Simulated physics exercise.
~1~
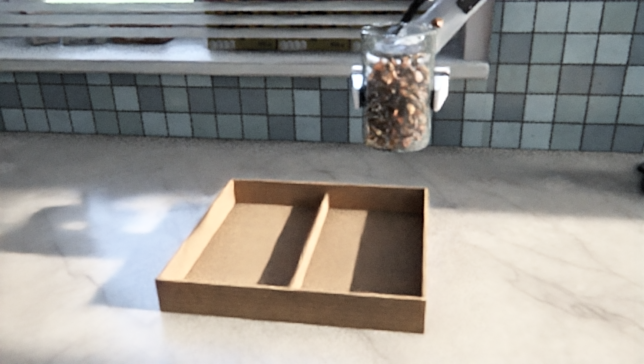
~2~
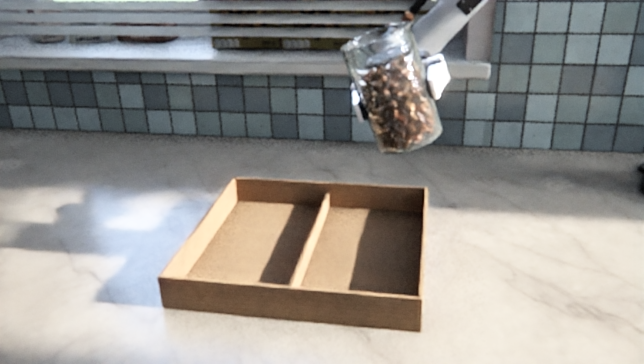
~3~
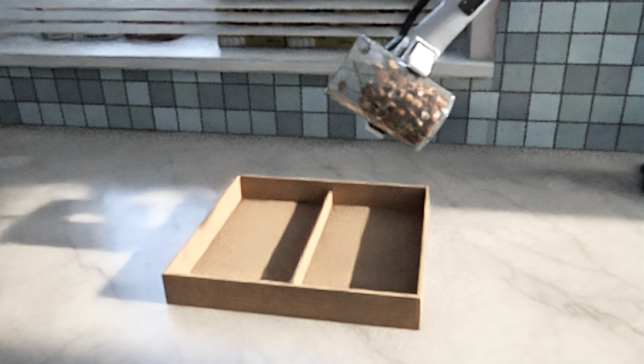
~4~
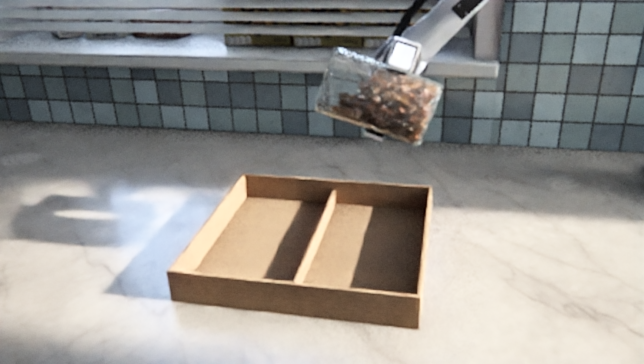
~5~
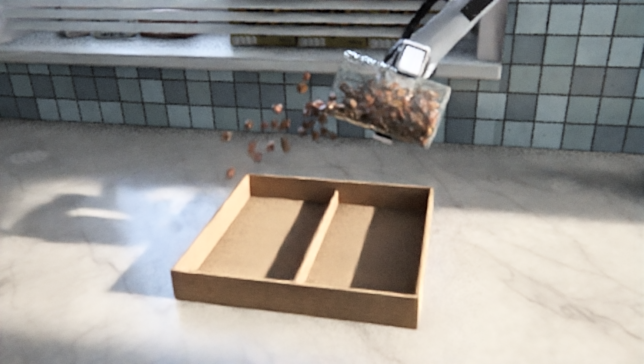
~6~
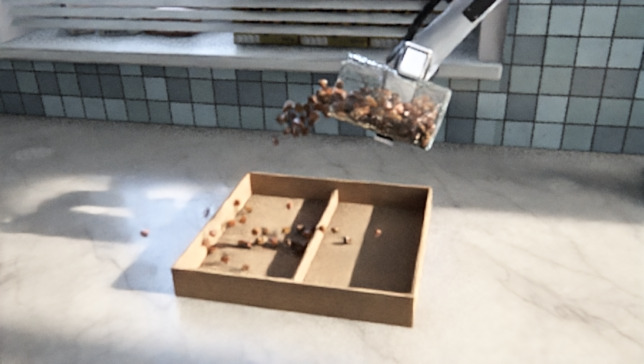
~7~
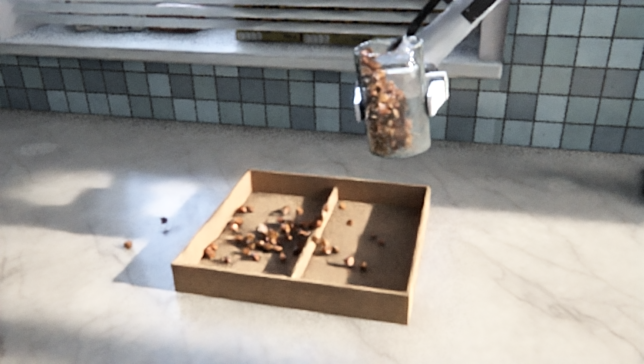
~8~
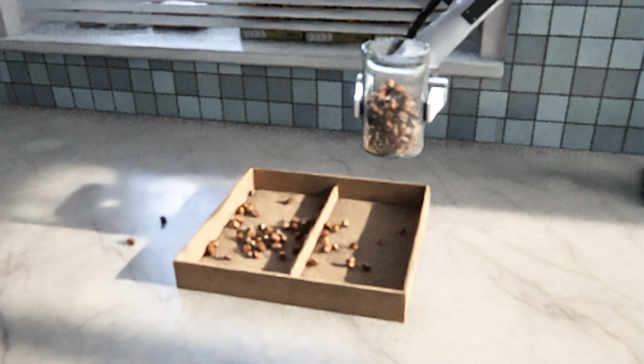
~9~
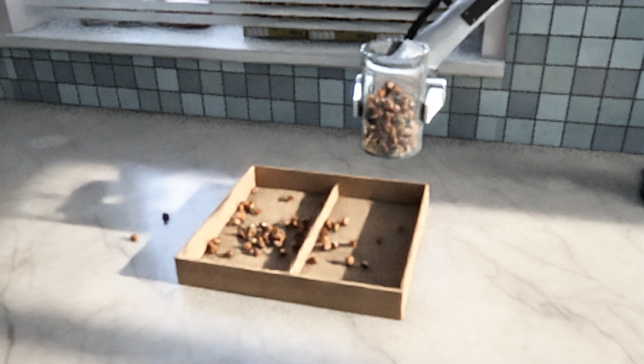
A pale marble-look countertop, seen from slightly above, runs back to a wall of blue-grey square tiles beneath a window with blinds. A shallow brown tray, split into two parts by a divider, sits in the middle, and above it at the upper right a robot gripper holds a clear tumbler of brown pellets. The gripper tips the tumbler to the left until it lies nearly sideways, and pellets spill out and fall into the tray. It then swings the tumbler back upright. Most of the spilled pellets rest in the left part, fewer in the right, two lie on the counter, and many remain in the tumbler.
